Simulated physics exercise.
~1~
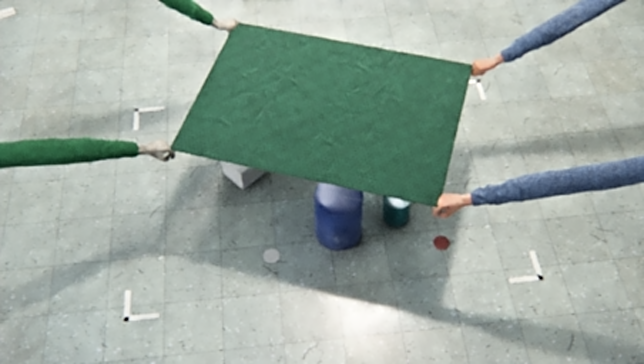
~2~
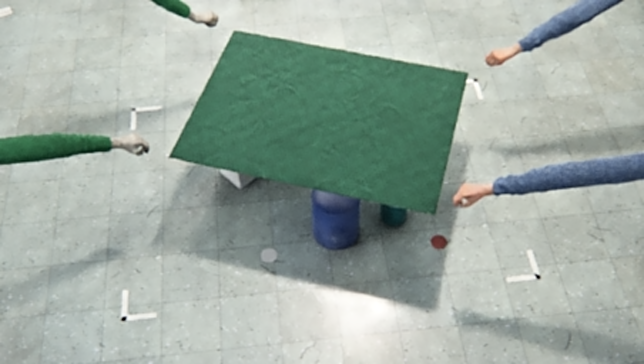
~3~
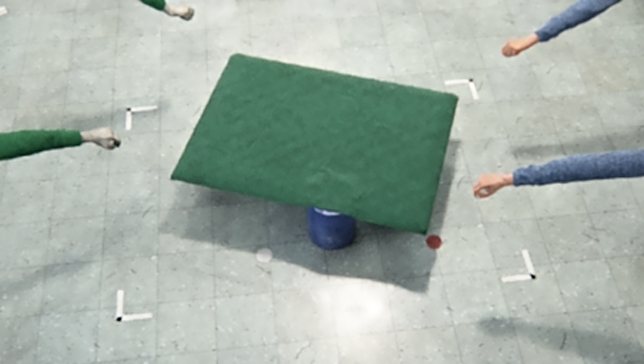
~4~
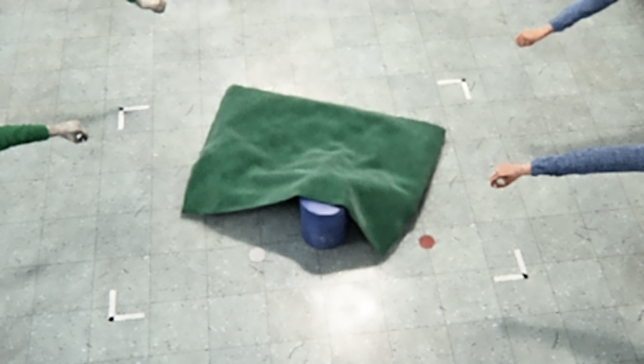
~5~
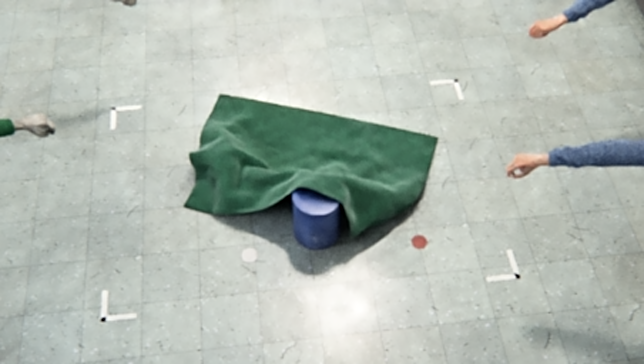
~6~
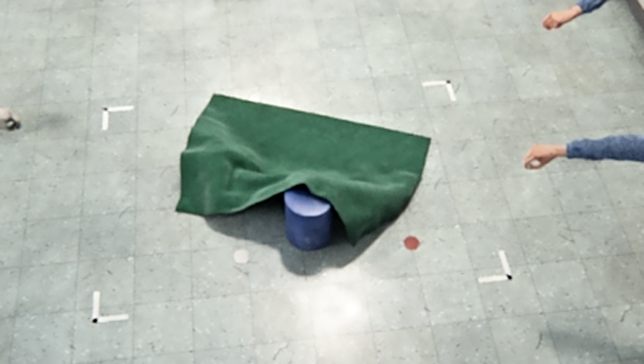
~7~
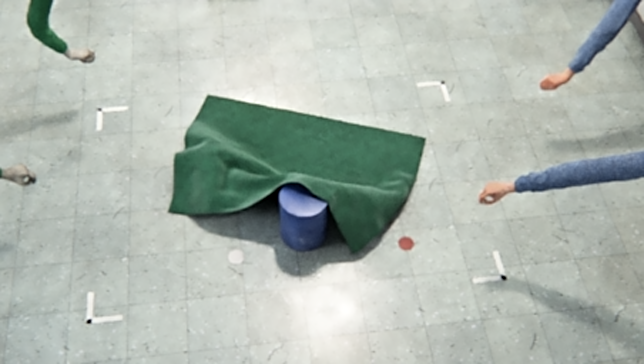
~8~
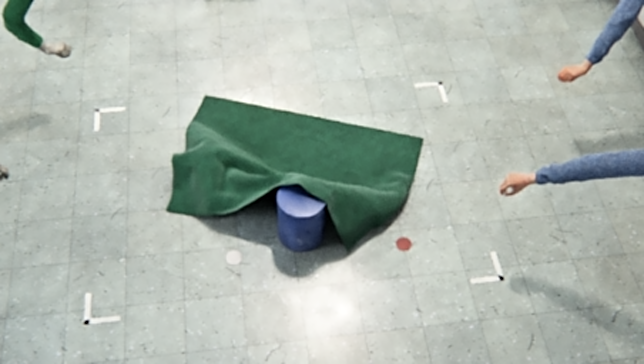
A green sheet released by four hands drops over containers, leaving a blue tub partly exposed.
